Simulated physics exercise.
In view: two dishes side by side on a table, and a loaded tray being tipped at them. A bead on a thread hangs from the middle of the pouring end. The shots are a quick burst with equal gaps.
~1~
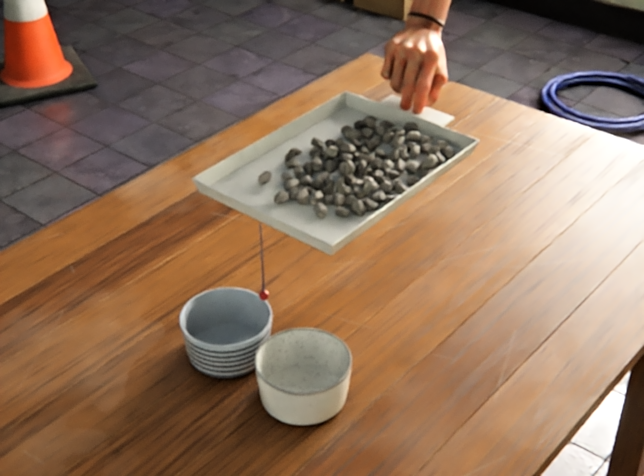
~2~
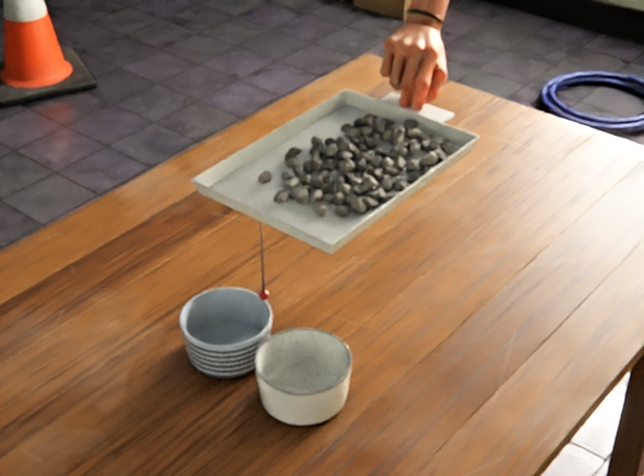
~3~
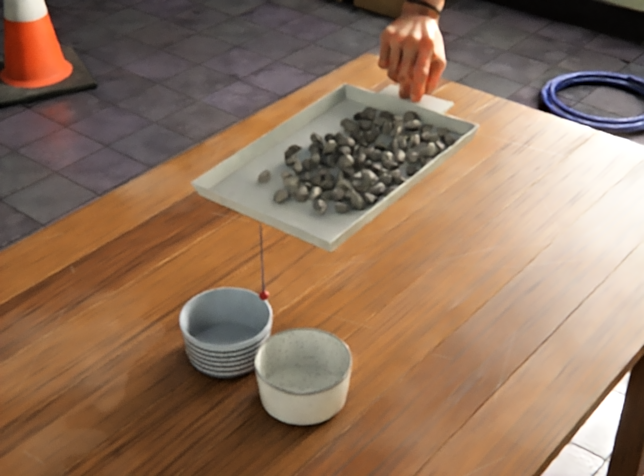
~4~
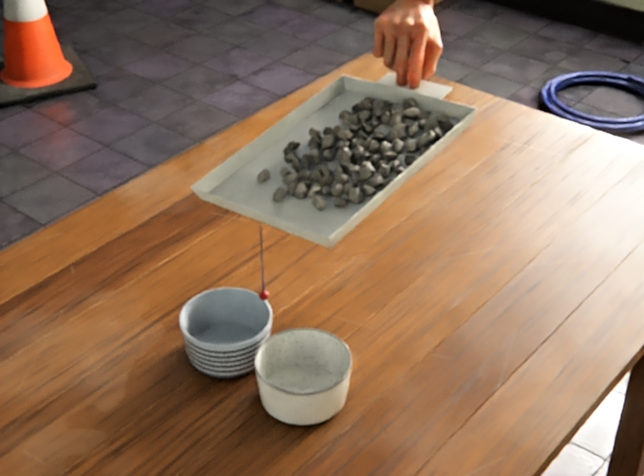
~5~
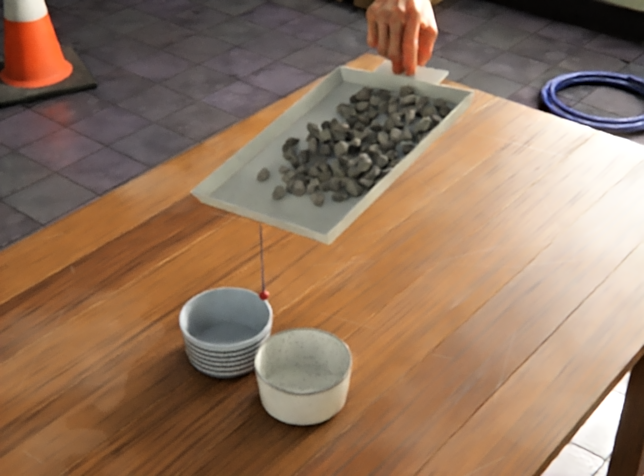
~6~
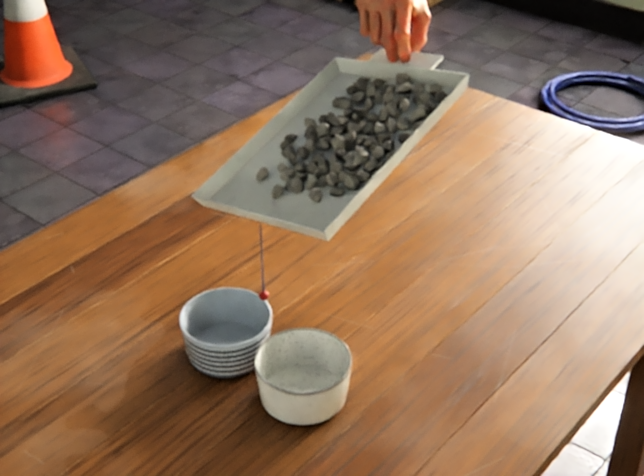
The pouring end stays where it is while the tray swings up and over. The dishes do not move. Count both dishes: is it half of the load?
Caught overall: Only the smaller part.
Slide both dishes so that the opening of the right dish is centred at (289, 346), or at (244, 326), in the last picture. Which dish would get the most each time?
In turn: Left; the dish on the left.
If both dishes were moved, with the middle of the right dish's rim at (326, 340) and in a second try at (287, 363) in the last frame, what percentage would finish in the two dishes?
Near 30 % and 20 %.
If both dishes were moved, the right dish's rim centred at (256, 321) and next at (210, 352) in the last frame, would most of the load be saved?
First more than half, then less than half.
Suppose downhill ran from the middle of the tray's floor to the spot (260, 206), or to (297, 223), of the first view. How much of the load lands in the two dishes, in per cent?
First some 50, then 90 per cent.
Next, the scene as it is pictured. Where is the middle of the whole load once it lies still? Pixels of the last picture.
Close to (195, 311).
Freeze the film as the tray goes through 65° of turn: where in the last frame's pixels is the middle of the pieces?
At about (231, 191).
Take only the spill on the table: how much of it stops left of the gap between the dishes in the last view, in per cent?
Near 100 %.
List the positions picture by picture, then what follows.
The first picture shows corners of the pouring end at (199, 178) and (331, 240), level; middle of the load at (355, 168), bits of gravel; left dish at (195, 354); right dish at (272, 400); bead on its thread at (264, 295).
The second picture shows corners of the pouring end at (199, 179) and (331, 240), level; middle of the load at (355, 166).
The third picture shows corners of the pouring end at (198, 182) and (330, 237), tipped barely, lowest at the left corner; middle of the load at (354, 162).
The fourth picture shows corners of the pouring end at (198, 185) and (328, 234), tipped a little, lowest at the left corner; middle of the load at (353, 154).
The fifth picture shows corners of the pouring end at (198, 189) and (325, 230), tipped a little, lowest at the left corner; middle of the load at (351, 147).
The sixth picture shows corners of the pouring end at (198, 193) and (323, 227), tipped clearly, lowest at the left corner; middle of the load at (348, 140); left dish at (195, 354); right dish at (272, 400).
Soon, tray tipped steeply; most on the tray; a stray few in the left dish; a stray few outside both; a small part in the air.
A while on, tray tipped past a quarter turn; about a quarter in the left dish; most outside both; a stray few in the air.
Towards the end, tray tipped past a quarter turn; about a quarter in the left dish; most outside both.
Finally, tray tipped past a quarter turn; none in the right dish; about a quarter in the left dish; most outside both.
